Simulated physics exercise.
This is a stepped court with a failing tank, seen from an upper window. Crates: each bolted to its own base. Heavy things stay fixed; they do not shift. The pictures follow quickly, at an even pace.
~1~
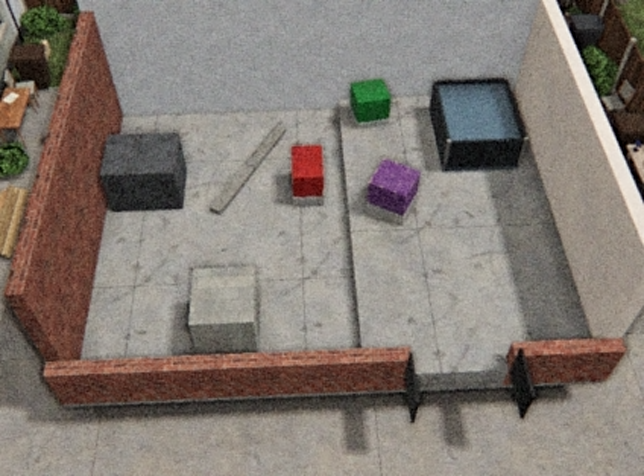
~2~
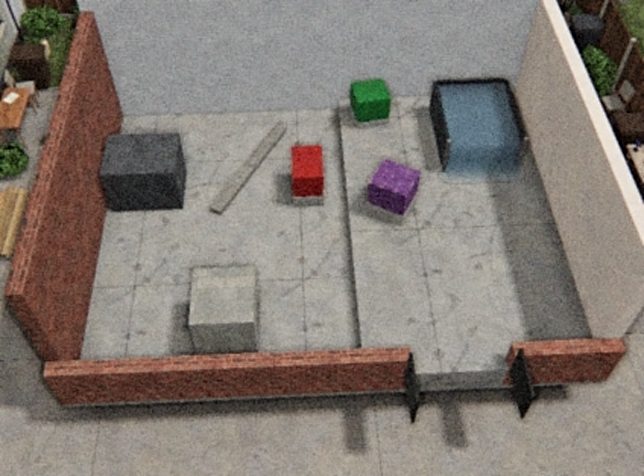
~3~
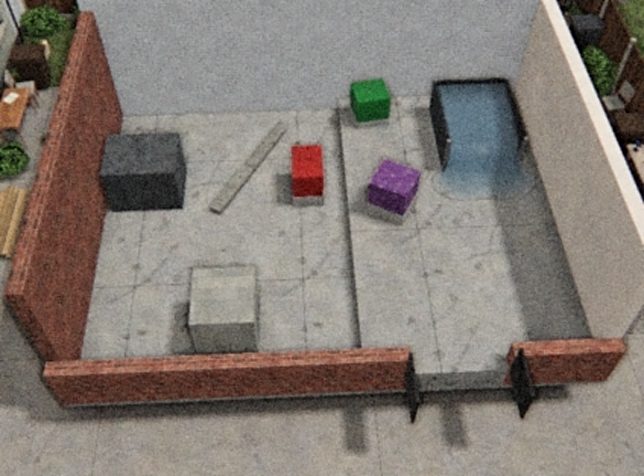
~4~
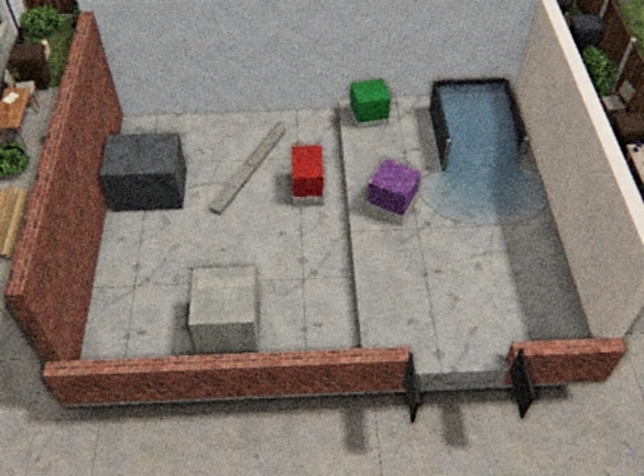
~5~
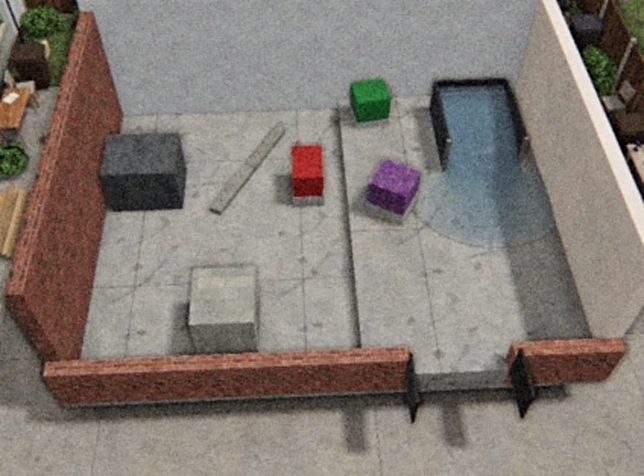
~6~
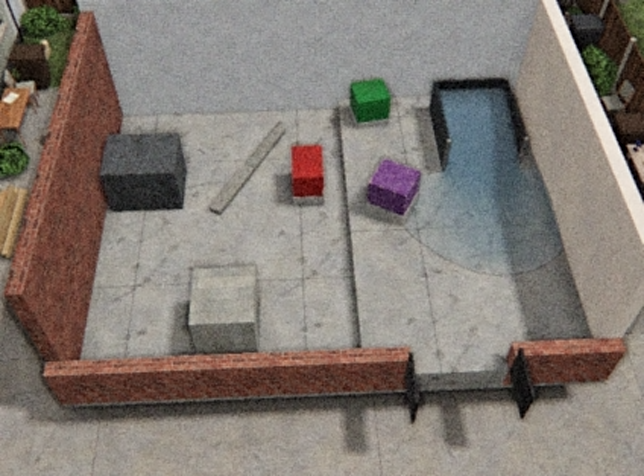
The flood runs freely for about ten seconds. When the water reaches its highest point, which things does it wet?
At the peak: The green crate stays dry; the red crate stays dry; the purple crate stays dry.
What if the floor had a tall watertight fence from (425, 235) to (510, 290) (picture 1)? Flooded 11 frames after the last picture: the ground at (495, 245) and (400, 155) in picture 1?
Reached, untouched.
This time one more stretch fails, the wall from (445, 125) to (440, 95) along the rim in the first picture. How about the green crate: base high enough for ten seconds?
The green crate is reached.
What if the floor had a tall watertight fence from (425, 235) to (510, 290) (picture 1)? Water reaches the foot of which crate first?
I'd pick the purple one.
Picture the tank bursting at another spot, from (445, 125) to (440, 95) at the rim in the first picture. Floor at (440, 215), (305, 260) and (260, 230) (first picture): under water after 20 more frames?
Okay, the first is left untouched, the next is waterlogged, and the last is waterlogged.
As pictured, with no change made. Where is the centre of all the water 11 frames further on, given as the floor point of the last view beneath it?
Centre of the water: Near (488, 231).
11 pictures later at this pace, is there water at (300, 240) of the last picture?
That spot: Waterless.
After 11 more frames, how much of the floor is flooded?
Some 30 in a hundred.
A moment on, water covers 25 % of the floor; the green crate not reached, the red crate not reached, the purple crate water round its plinth.
Next, water covers 30 % of the floor; the green crate not reached, the red crate not reached, the purple crate water round its plinth.
Then, water covers 35 % of the floor; the green crate not reached, the red crate water round its plinth, the purple crate water round its plinth.
Later, water covers 50 % of the floor; the green crate not reached, the red crate water round its plinth, the purple crate water round its plinth.
In the end, water covers 70 % of the floor; the green crate stayed above the water, the red crate stayed above the water, the purple crate stayed above the water.
